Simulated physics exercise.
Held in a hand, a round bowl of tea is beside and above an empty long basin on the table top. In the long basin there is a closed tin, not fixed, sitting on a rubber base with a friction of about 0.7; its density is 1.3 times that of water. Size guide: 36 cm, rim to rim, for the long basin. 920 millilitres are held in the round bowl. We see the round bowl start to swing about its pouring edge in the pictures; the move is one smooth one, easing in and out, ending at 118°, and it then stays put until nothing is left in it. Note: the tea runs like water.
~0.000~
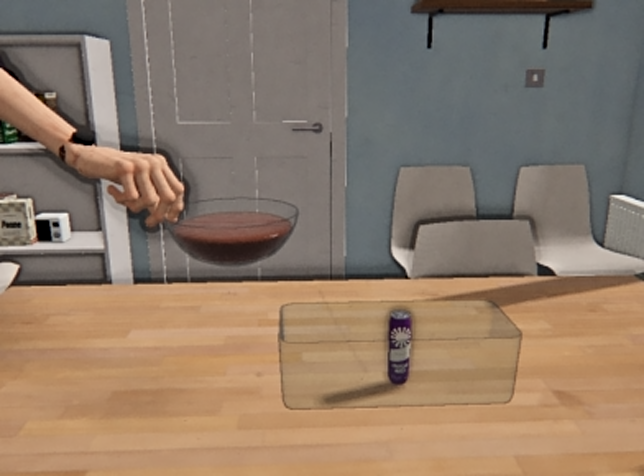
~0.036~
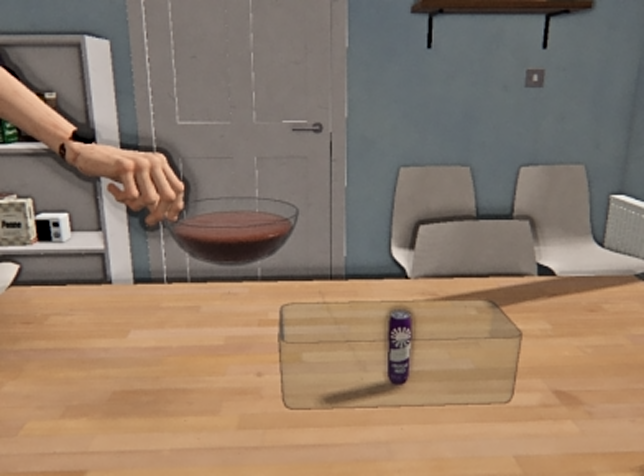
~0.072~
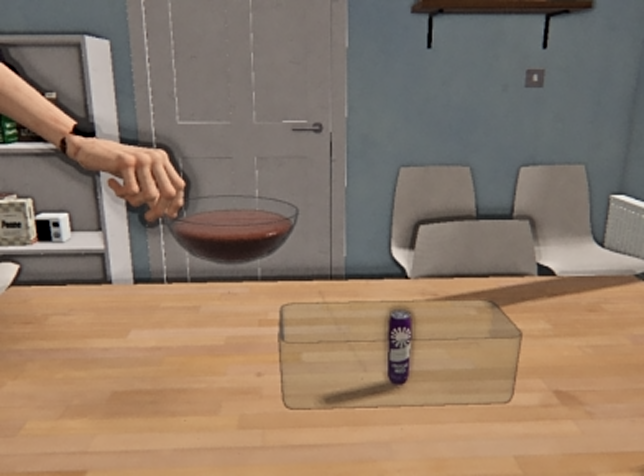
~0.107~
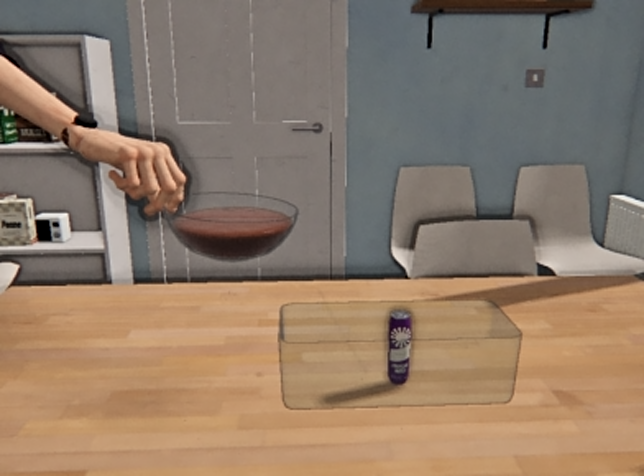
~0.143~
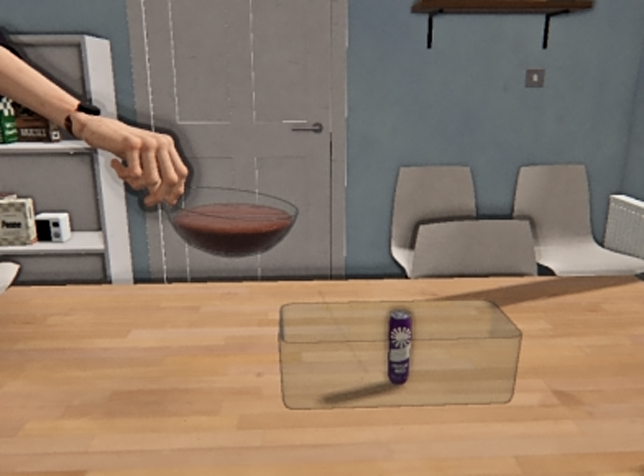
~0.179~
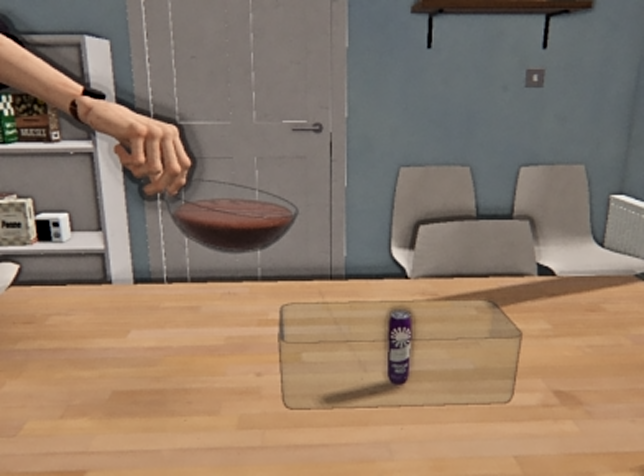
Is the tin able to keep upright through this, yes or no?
No, it topples.
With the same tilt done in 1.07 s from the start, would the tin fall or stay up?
After the tilt, the tin has tipped over.
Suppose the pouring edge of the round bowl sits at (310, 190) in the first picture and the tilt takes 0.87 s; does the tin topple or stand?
Then it keeps standing.
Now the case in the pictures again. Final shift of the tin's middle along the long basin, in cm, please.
All told, the tin's centre has moved close to 8.0 cm.
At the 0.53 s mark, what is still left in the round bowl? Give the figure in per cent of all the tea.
Close to 36 in a hundred.
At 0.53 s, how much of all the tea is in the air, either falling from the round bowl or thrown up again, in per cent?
About 62 per cent.
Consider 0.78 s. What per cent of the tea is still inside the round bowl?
Near 0 percent, more or less.
Then, 0.53 s in, the tilt is 82° and 35 per cent is still to pour; the tin stands where it began.
Then, 0.78 s in, the tilt is 117° and 0 per cent is still to pour; the tin leans 24°.
Then, 1.05 s in, the tilt is 118° and 0 per cent is still to pour; the tin lies on its side.
Then, 1.34 s in, the tilt is 118° and 0 per cent is still to pour; the tin lies on its side.
Finally, the tin lies on its side.
